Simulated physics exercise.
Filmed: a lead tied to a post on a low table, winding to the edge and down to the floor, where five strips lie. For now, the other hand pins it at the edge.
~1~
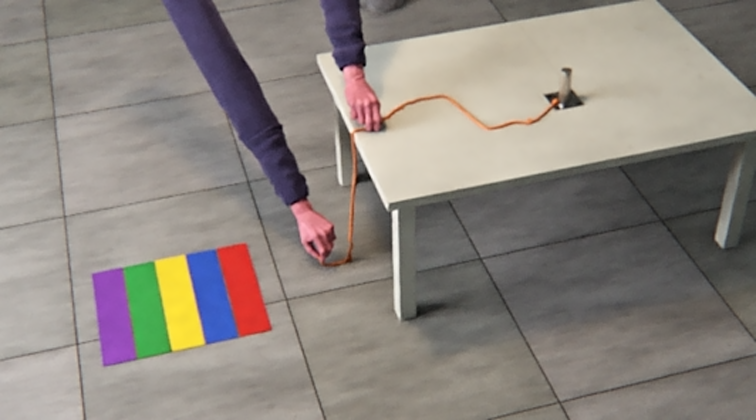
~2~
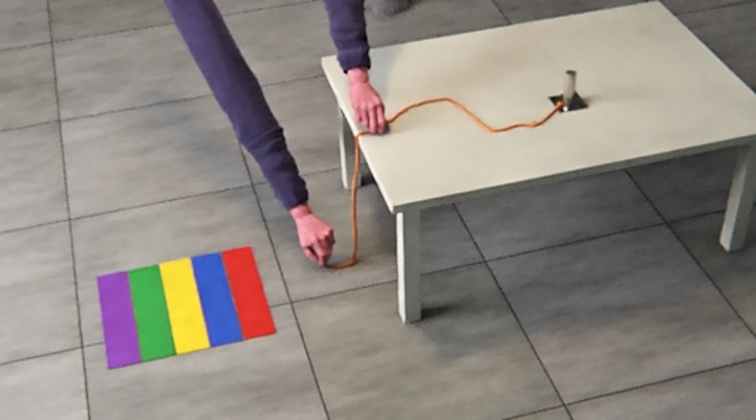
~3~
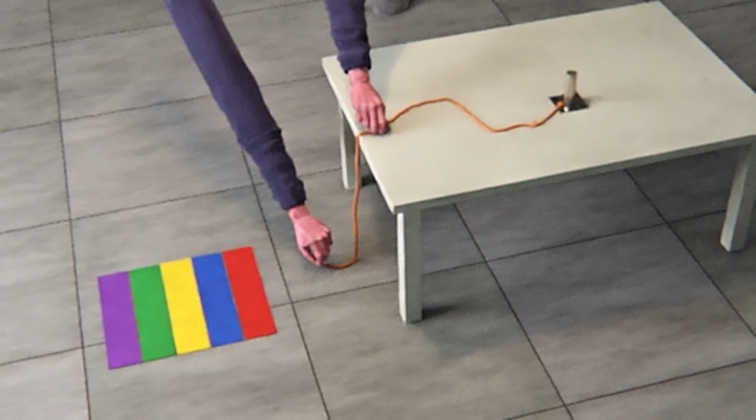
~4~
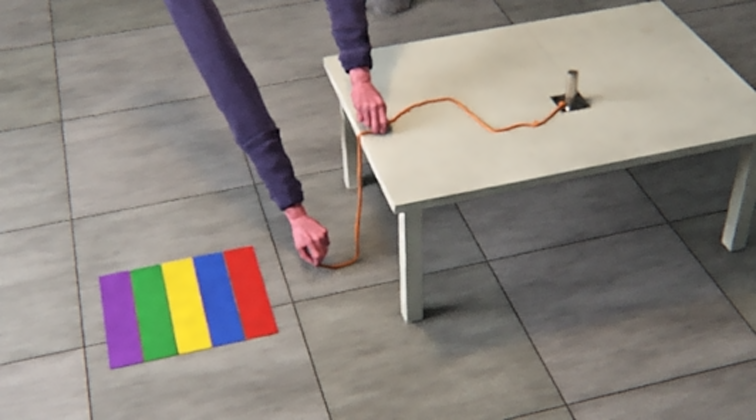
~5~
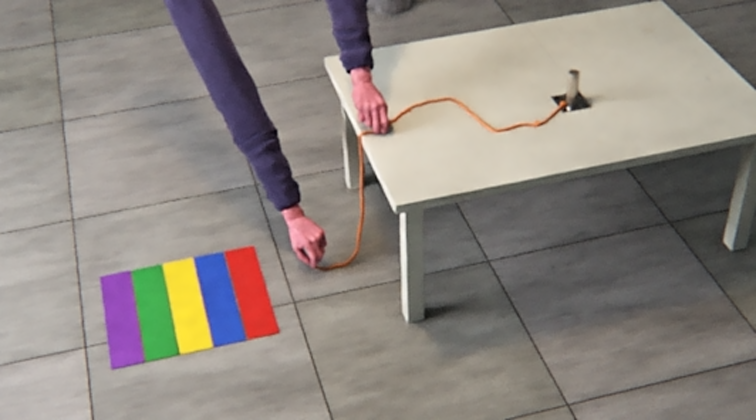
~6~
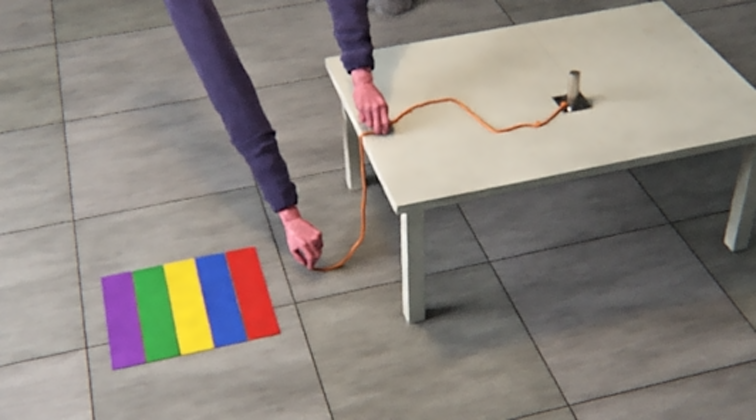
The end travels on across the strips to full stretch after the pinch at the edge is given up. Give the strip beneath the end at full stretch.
Purple strip.
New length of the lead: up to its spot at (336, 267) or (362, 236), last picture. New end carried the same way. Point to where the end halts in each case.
You'd find it around (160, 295) the first time and around (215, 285) the second.
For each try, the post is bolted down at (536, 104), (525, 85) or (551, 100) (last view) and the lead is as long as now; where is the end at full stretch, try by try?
Taking the tries in turn, you get (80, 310), (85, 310) and (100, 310).
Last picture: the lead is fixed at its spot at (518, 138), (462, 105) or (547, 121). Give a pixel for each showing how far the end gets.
Approximately (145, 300), (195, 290) and (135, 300), respectively.
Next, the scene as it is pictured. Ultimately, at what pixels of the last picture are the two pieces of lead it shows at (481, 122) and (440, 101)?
(442, 121), then (381, 131).
Soon after, end near (184, 291); over yellow.
Then, end near (144, 299); over green.
At full stretch, end near (121, 304); over purple. It halts on the purple strip.
